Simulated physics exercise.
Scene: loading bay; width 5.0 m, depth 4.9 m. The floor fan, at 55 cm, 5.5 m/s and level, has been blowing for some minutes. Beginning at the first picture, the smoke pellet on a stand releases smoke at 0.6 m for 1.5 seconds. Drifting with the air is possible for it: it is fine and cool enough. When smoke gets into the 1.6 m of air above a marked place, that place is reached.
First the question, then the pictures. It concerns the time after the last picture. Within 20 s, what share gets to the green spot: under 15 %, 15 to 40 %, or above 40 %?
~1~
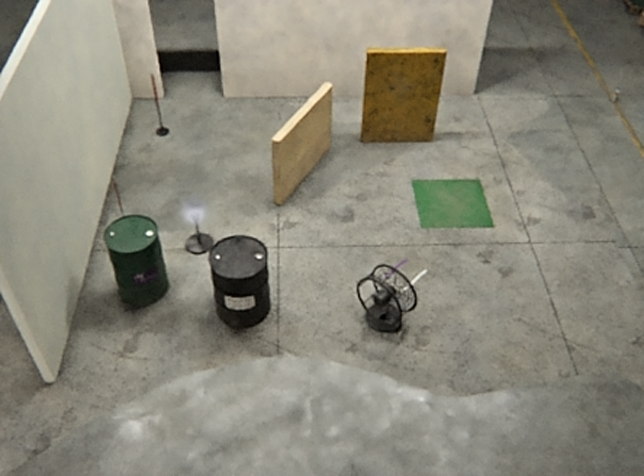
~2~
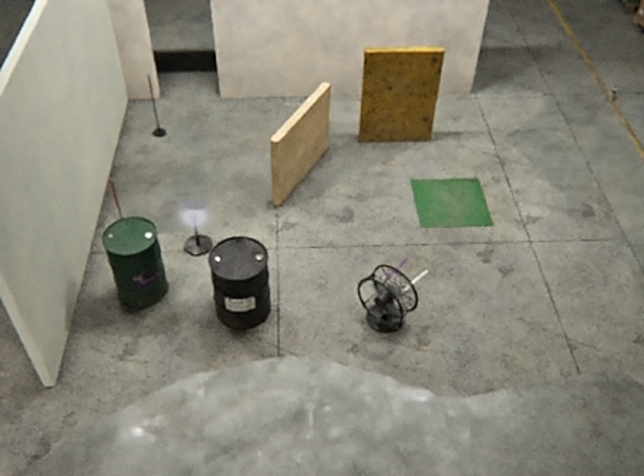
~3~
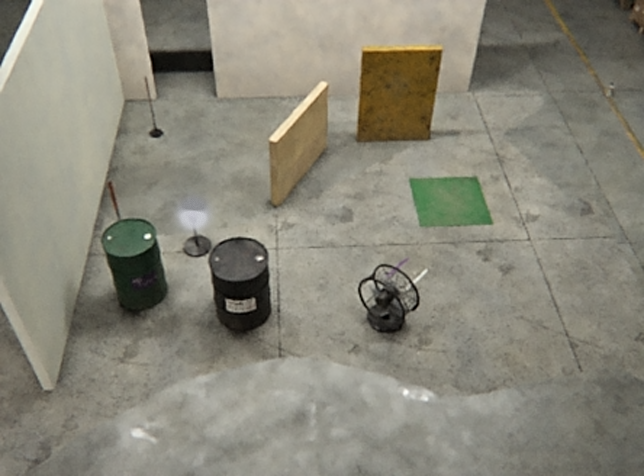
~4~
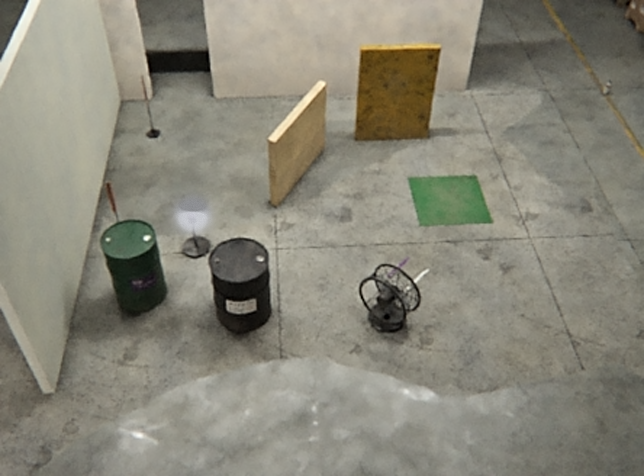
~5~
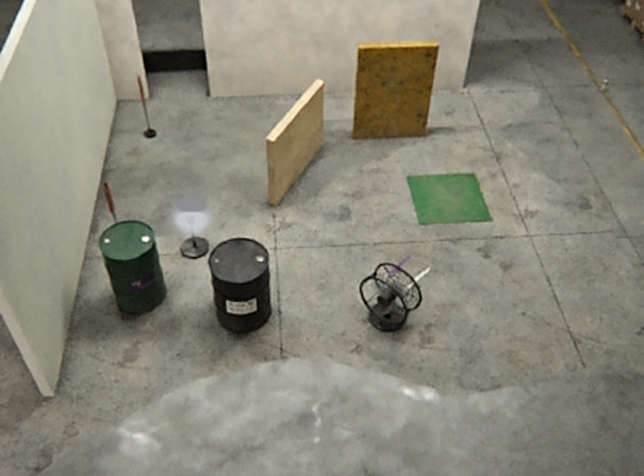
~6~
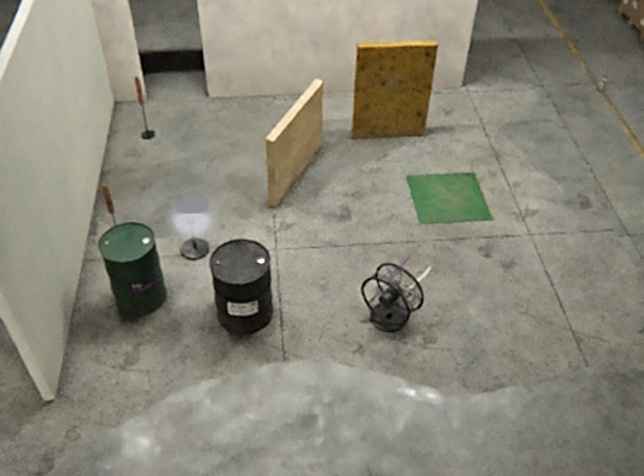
More than 40 %.
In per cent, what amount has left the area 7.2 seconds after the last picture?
I'd say near 0 per cent.
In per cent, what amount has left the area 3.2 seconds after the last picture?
Around 0 percent, I'd say.
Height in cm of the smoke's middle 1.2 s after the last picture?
I'd say around 50 centimetres.
Then, 1.2 s after the last picture we count, 0 % has passed over the green spot, with 100 % still about or yet to come, and the middle of the rest is near (196, 217).
Then, 3.2 s after the last picture we count, 0 % has passed over the green spot, with 100 % still about or yet to come, and the middle of the rest is near (205, 221).
Then, 7.2 s after the last picture we count, 0 % has passed over the green spot, with 100 % still about or yet to come, and the middle of the rest is near (231, 231).
Then, 19.2 s after the last picture we count, 90 % has passed over the green spot, with 6 % still about or yet to come.
